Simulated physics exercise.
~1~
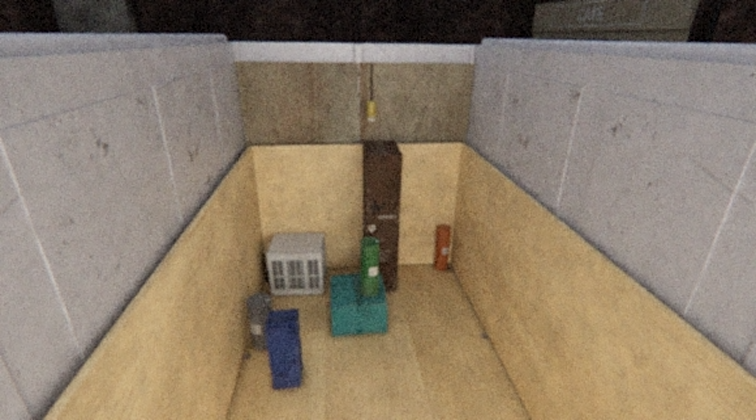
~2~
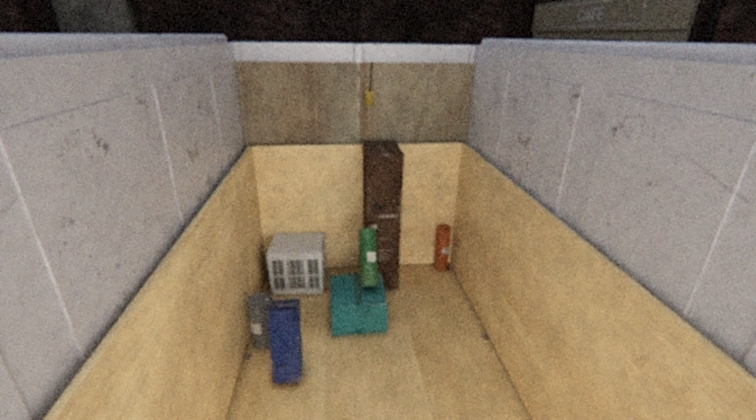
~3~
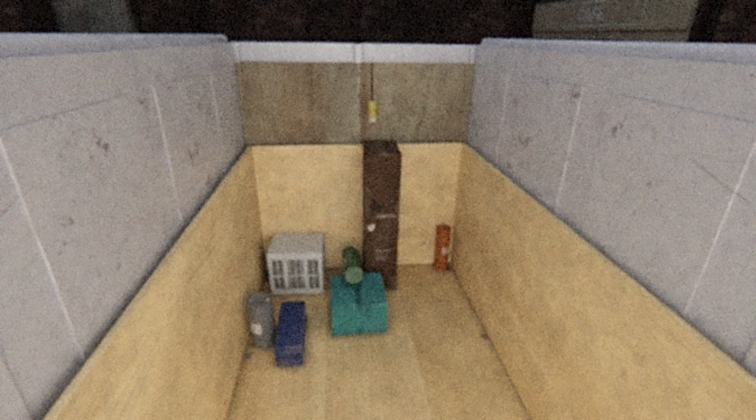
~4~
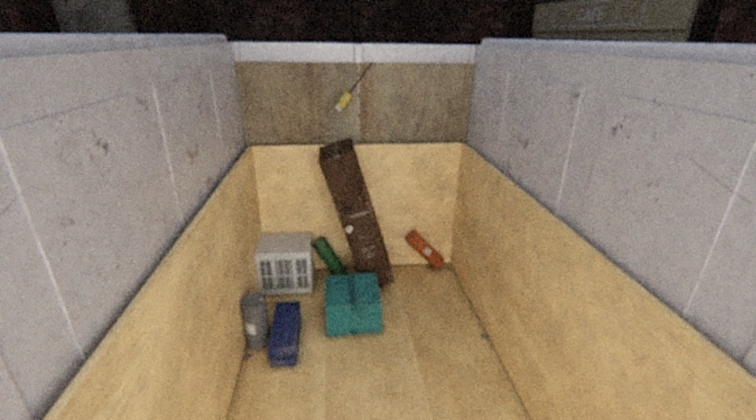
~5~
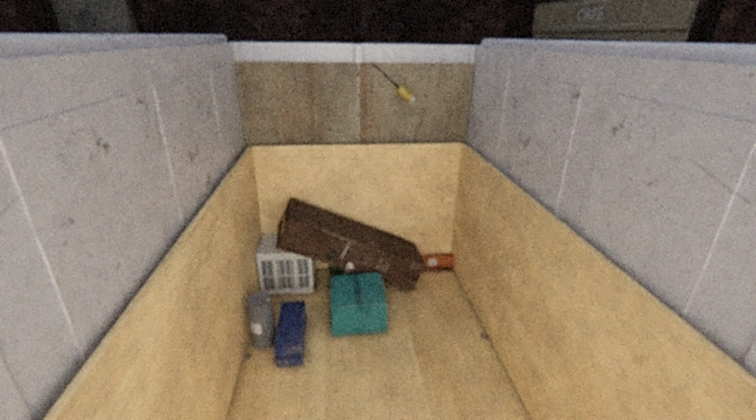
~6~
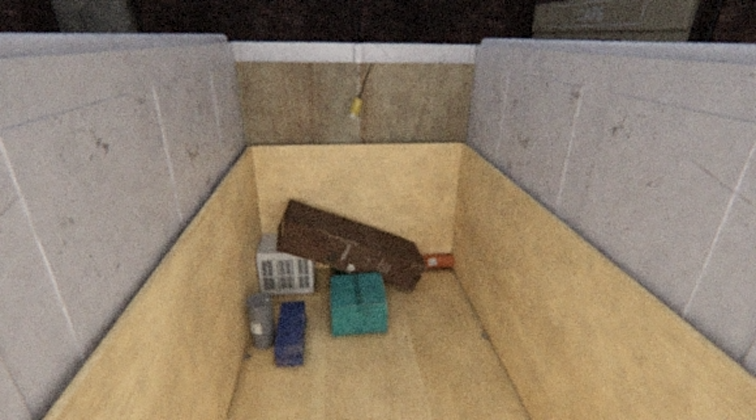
The clip opens on a walled load bay where a tall brown box, a white chest, a turquoise box, a blue box and three canisters stand, with a yellow tag hanging above. The green canister, perched on the turquoise box, and the blue box tilt, then both topple onto their sides. Next the brown box and orange canister lean left while the green canister drops behind the turquoise box. The brown box falls leftward against the white chest, and the orange canister tips over. Finally the toppled things lie still, while the grey canister remains upright.
